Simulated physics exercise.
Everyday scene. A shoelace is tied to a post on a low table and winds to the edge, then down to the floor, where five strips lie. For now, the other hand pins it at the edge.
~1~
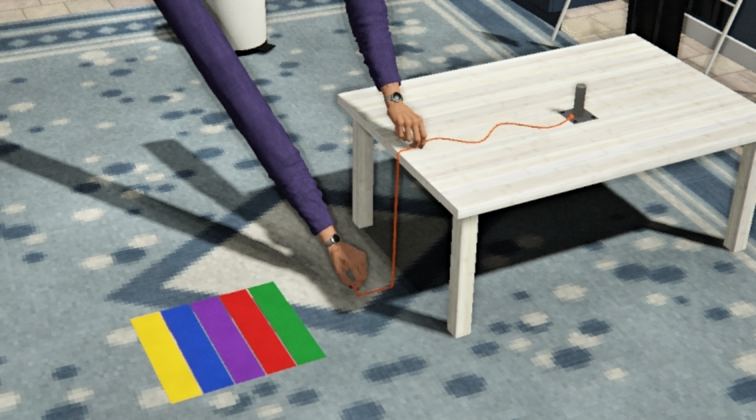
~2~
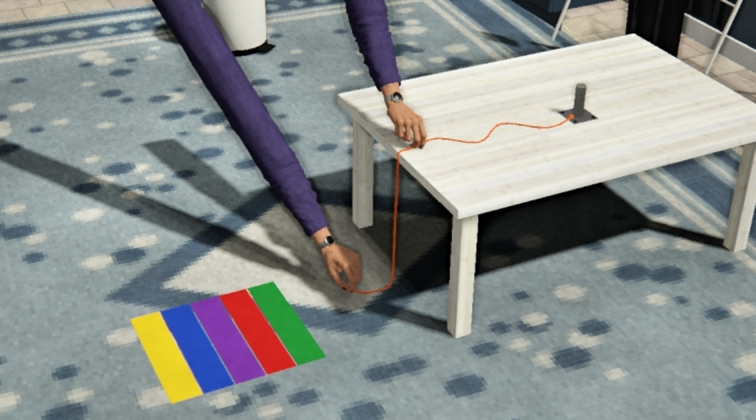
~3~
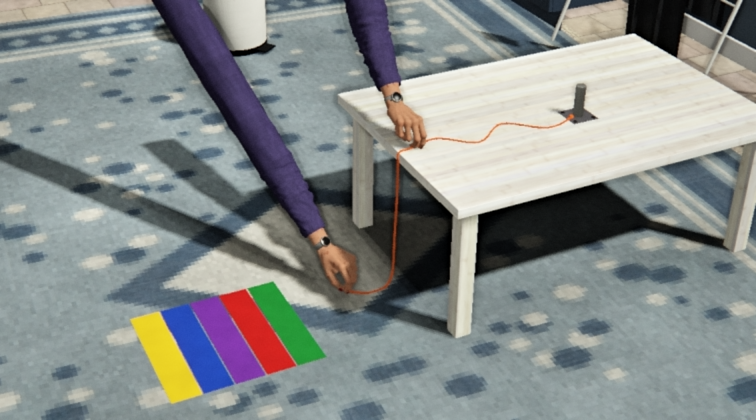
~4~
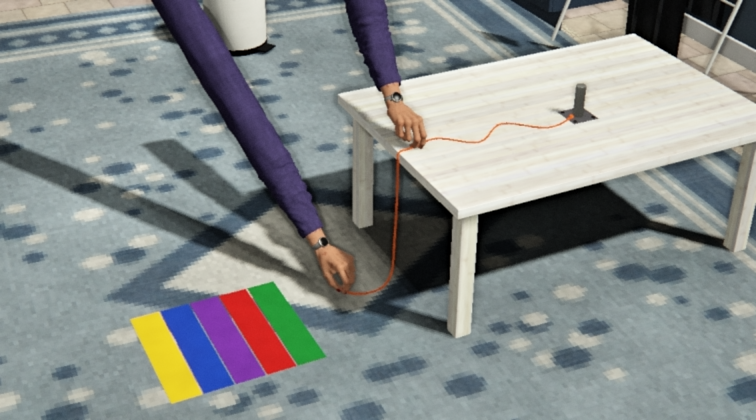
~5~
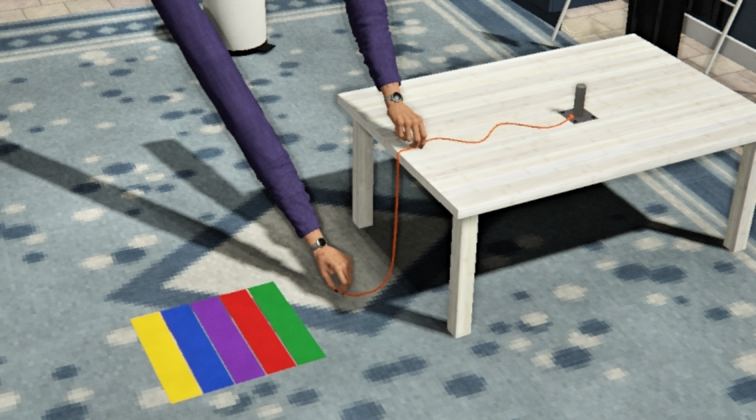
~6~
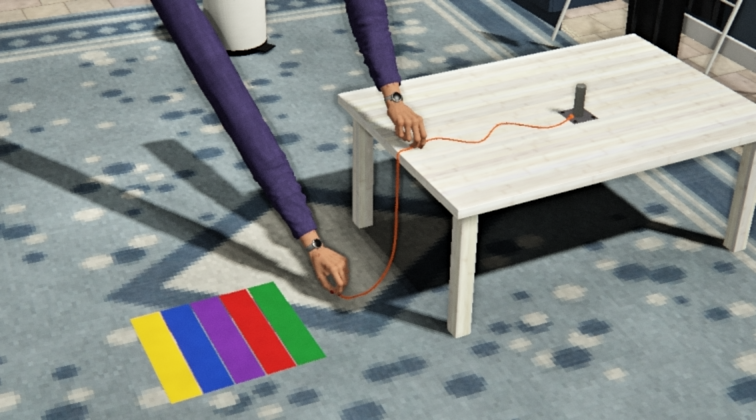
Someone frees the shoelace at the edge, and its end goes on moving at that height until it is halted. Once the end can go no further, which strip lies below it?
The purple strip lies below it.
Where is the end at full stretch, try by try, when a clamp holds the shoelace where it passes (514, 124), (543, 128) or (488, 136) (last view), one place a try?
Near (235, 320), (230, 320) and (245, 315).
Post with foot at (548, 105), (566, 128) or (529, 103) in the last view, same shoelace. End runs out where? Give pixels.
In order, it comes out close to (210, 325), (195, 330) and (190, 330).
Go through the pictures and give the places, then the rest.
In the first frame, end (355, 287); green (303, 346); red (273, 355); purple (242, 364); blue (211, 373); yellow (179, 383).
In the second frame, end (348, 289); shoelace through (552, 127) (495, 128) (447, 139) (398, 163) (395, 219) (392, 275).
In the third frame, end (344, 290).
In the fourth frame, end (342, 290); shoelace through (552, 127) (495, 128) (447, 139) (398, 163) (396, 219) (390, 276).
In the fifth frame, end (340, 291).
In the sixth frame, end (336, 292); shoelace through (552, 127) (495, 128) (447, 139) (398, 163) (396, 219) (383, 276).
Early on, end near (290, 305); over green.
Midway, end near (249, 316); over red.
At the end of the slack, end near (224, 323); over purple. The purple one.
